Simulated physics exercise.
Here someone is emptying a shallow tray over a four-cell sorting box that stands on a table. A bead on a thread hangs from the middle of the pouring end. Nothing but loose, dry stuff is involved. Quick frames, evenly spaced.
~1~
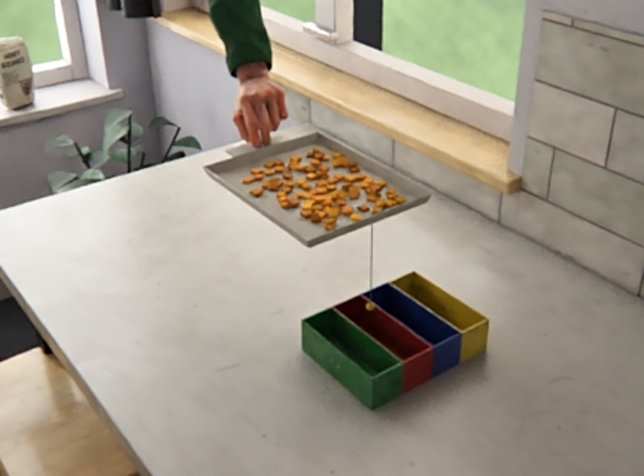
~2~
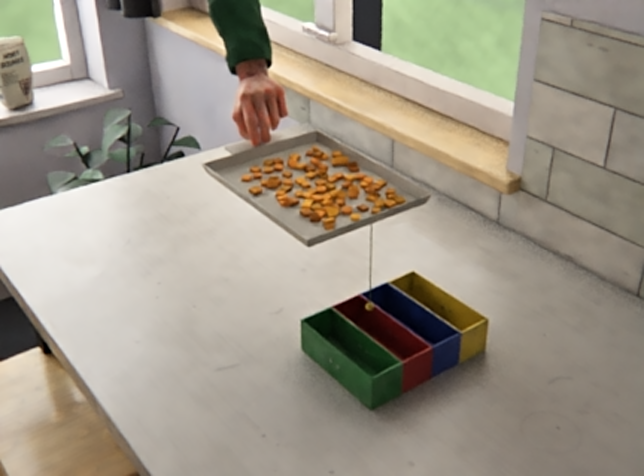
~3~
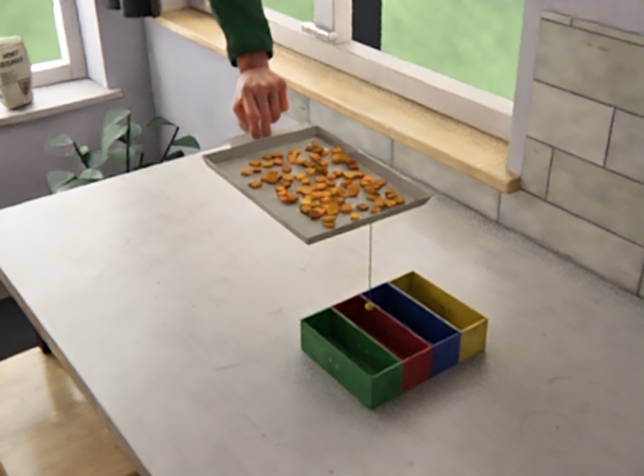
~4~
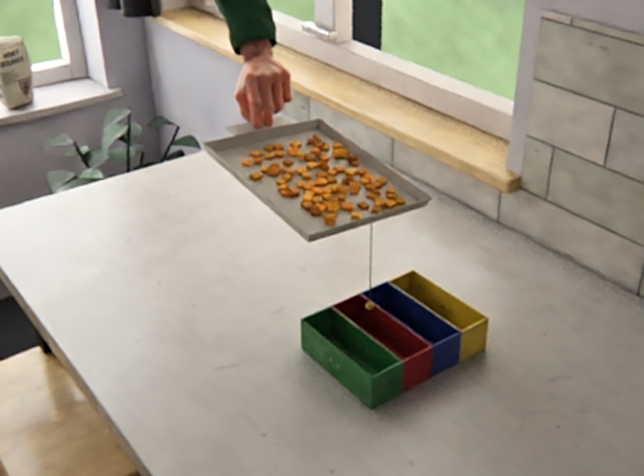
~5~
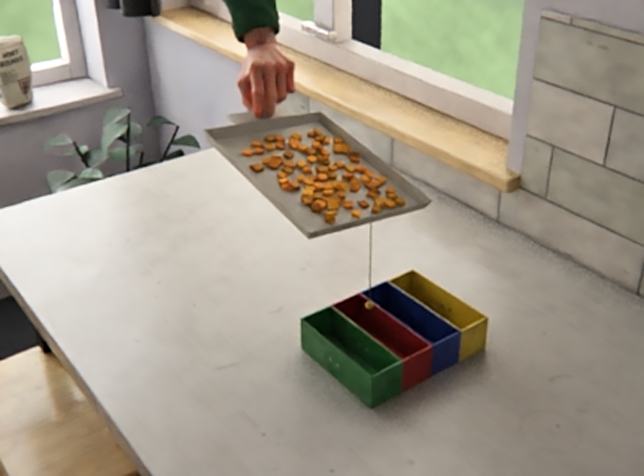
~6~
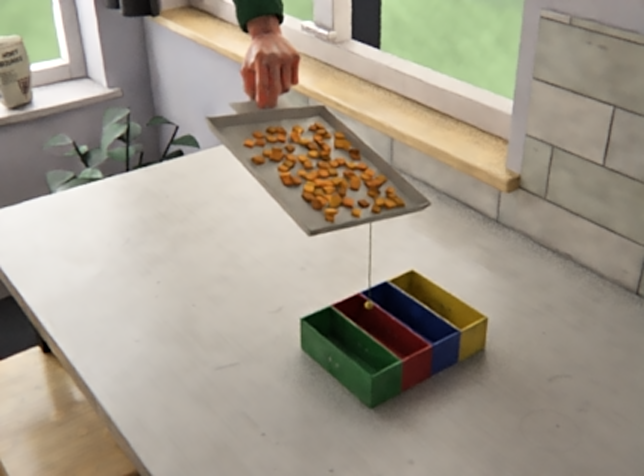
Shallow tray of small orange crackers tilting gradually as a green-sleeved hand raises its far end above a four-coloured sorting box.
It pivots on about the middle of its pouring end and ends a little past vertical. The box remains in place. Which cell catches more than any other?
The yellow cell catches the most.
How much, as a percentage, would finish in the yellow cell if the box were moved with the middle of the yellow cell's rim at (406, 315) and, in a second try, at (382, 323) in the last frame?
Close to 20 in a hundred first, close to 0 in a hundred second.
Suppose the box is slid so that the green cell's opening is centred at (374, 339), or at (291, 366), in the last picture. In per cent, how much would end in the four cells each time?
Close to 90 per cent, followed by close to 0 per cent.
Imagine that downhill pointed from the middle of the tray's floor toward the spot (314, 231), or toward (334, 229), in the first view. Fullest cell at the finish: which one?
First aim: That green cell. Second aim: That green cell.
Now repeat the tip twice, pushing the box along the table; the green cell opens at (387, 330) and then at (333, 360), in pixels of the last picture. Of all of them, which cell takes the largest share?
In order of the tries: Blue and the yellow one.
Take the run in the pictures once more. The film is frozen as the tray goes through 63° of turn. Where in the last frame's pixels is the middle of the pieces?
Look around (391, 193) in the last picture.
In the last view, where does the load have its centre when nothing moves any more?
Close to (422, 318).
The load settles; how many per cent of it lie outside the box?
My guess is about 10 percent.
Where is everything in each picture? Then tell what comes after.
Corners of the pouring end at (309, 237) and (427, 192), level; middle of the load at (331, 188), small crackers; bead on its thread at (371, 307); green cell at (387, 383); red cell at (418, 367); blue cell at (447, 352); yellow cell at (474, 338), in the first frame.
Corners of the pouring end at (308, 236) and (426, 193), level; middle of the load at (330, 187), in the second frame.
Corners of the pouring end at (308, 234) and (426, 194), tipped barely, lowest at the right corner; middle of the load at (330, 184), in the third frame.
Corners of the pouring end at (310, 231) and (427, 196), tipped a little, lowest at the right corner; middle of the load at (331, 180), in the fourth frame.
Corners of the pouring end at (311, 229) and (427, 198), tipped a little, lowest at the right corner; middle of the load at (331, 176), in the fifth frame.
Corners of the pouring end at (312, 226) and (426, 201), tipped clearly, lowest at the right corner; middle of the load at (332, 172); green cell at (386, 382); red cell at (416, 366); blue cell at (445, 351); yellow cell at (473, 336), in the sixth frame.
Soon, tray tipped steeply; nearly all on the tray; a stray few falling or outside the box.
A while on, tray tipped past a quarter turn; about half in the yellow cell; about a quarter in the blue cell; about a quarter falling or outside the box.
Towards the end, tray tipped past a quarter turn; about two thirds in the yellow cell; about a quarter in the blue cell; a small part falling or outside the box.
Finally, tray tipped past a quarter turn; about two thirds in the yellow cell; about a quarter in the blue cell; none in the green cell; none in the red cell; a small part outside the box.
